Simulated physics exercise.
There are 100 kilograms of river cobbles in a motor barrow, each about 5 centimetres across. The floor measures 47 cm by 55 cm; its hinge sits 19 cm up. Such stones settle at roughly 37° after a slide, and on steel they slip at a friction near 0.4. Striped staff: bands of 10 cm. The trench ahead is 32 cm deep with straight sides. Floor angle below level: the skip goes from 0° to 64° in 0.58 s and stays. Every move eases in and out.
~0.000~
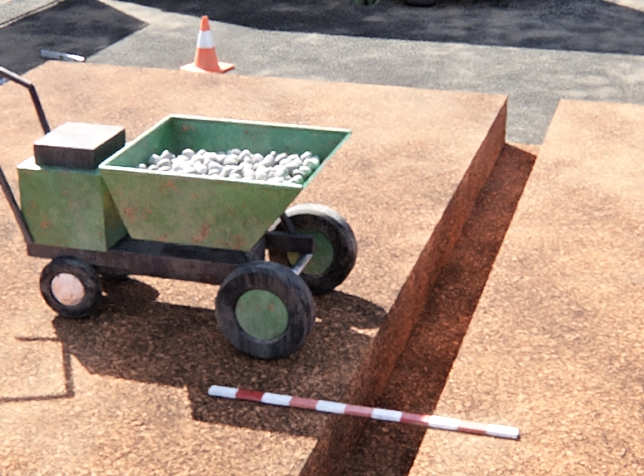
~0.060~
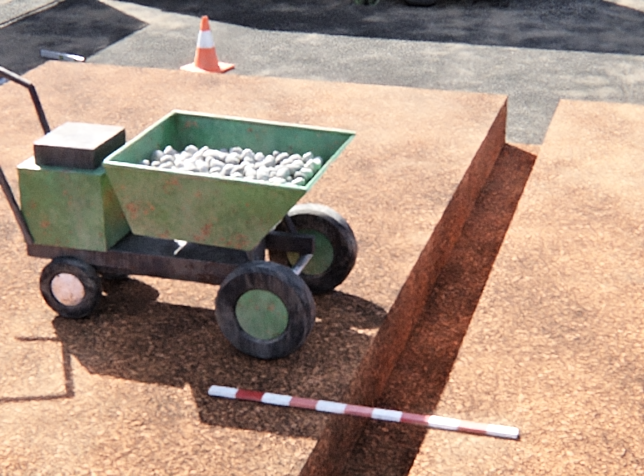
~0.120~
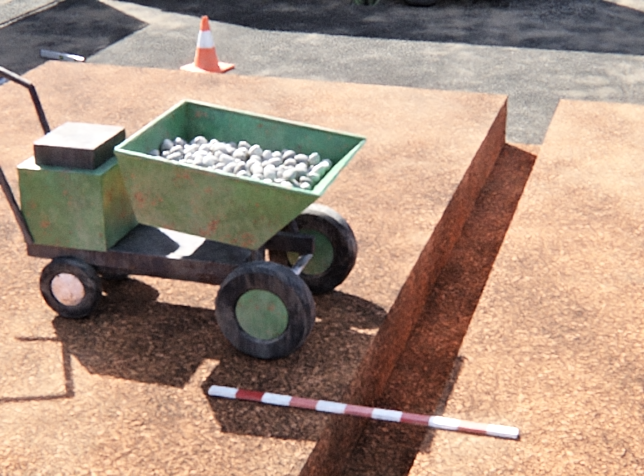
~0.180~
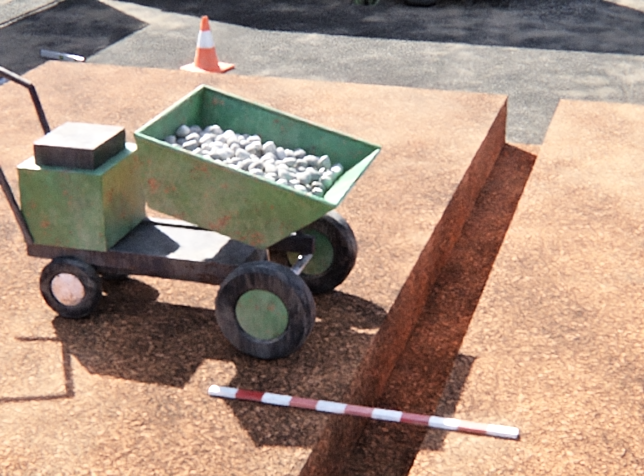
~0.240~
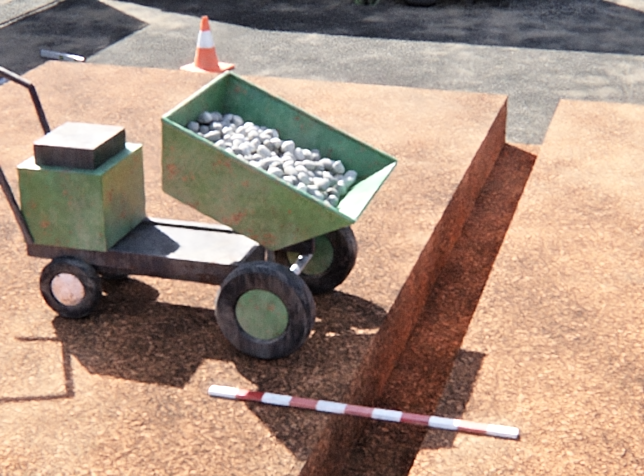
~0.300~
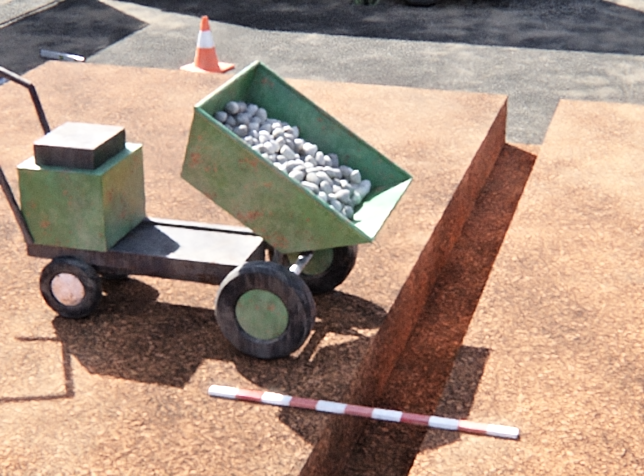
The footage shows a green wheeled dumper standing still beside a straight-sided trench, near a red-and-white striped staff, as its skip of pale stones tilts steadily forward to the right, rear edge rising, with the stones still inside.
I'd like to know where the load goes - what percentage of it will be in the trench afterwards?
I would put it at about 42 per cent.
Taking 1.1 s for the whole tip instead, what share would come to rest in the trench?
Probably about 60 in a hundred.
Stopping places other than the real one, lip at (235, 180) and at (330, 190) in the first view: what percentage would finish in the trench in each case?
Roughly 90 per cent, then 25 per cent.
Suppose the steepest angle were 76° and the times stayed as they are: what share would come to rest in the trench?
About 35 per cent would end up in the trench.
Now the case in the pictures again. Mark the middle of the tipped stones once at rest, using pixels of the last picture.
Resting centre: About (488, 341).
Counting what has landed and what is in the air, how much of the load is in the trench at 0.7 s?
Roughly 10% by that time.
After 0.4 s the floor is at 53°; 100 % in the skip; the foremost stones are at (379, 238).
After 0.7 s the floor is at 64°; 88 % in the skip, 8 % in the trench, 3 % past the trench; the foremost stones are at (478, 306).
After 1.0 s the floor is at 64°; 34 % in the skip, 10 % in the trench, 55 % past the trench; the foremost stones are at (643, 368).
After 3.0 s the floor is at 64°; 0 % in the skip, 42 % in the trench, 58 % past the trench; the foremost stones are past the picture's edge.
